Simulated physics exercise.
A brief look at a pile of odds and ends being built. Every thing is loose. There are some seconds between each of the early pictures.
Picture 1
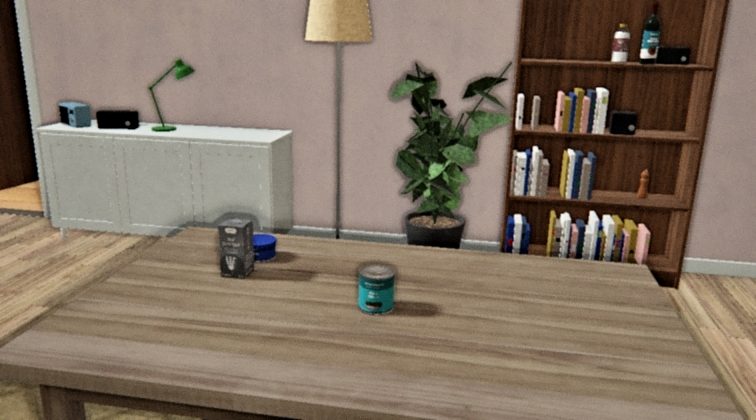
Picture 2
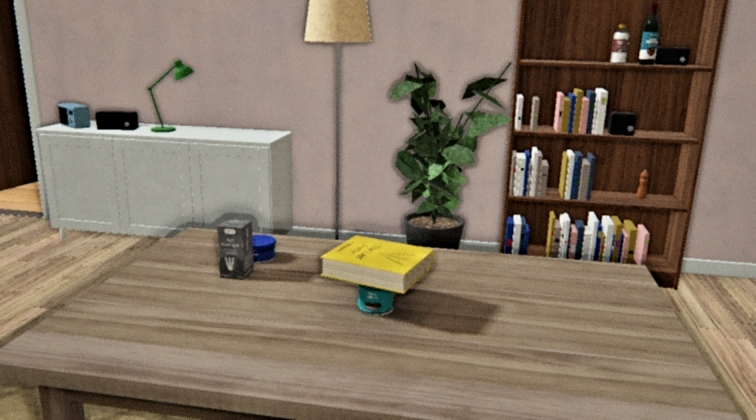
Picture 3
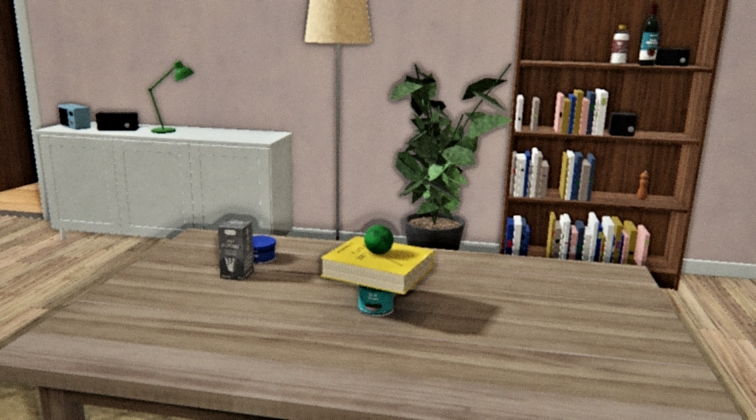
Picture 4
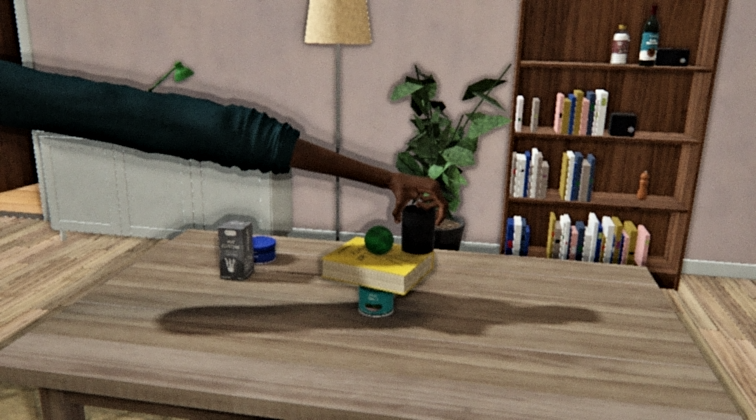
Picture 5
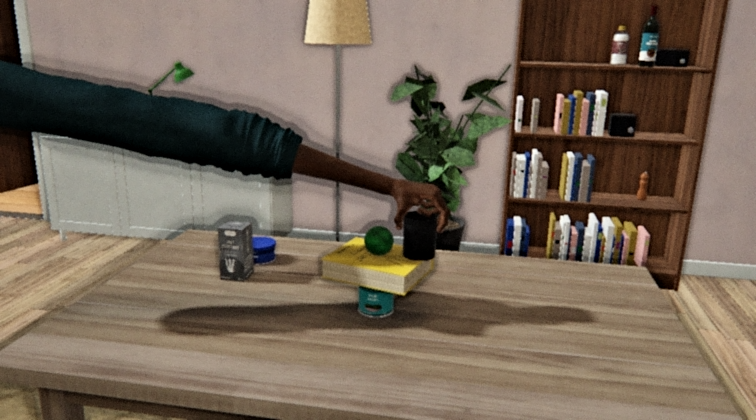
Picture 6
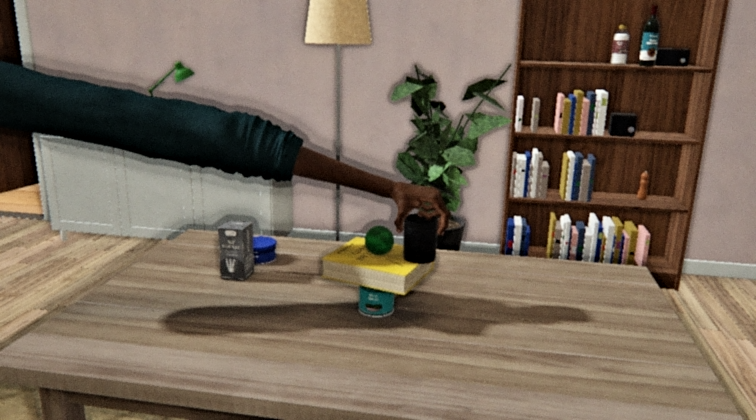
Living-room table with yellow book, then green ball, appearing atop turquoise pot, and a hand slightly lowering black cup beside the ball.
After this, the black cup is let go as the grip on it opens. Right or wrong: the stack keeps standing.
Right, it keeps standing.
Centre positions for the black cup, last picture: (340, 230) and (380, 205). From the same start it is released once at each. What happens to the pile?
So the first time it does not fall and the second time it goes over.
Then, 0.20 s later than the last frame, all is still.
Then, 0.50 s later than the last frame, black cup resting near (420, 239).
When it is over, all 6 as before. End places, in pixels of the last picture, black cup near (420, 239). The pile keeps its balance.
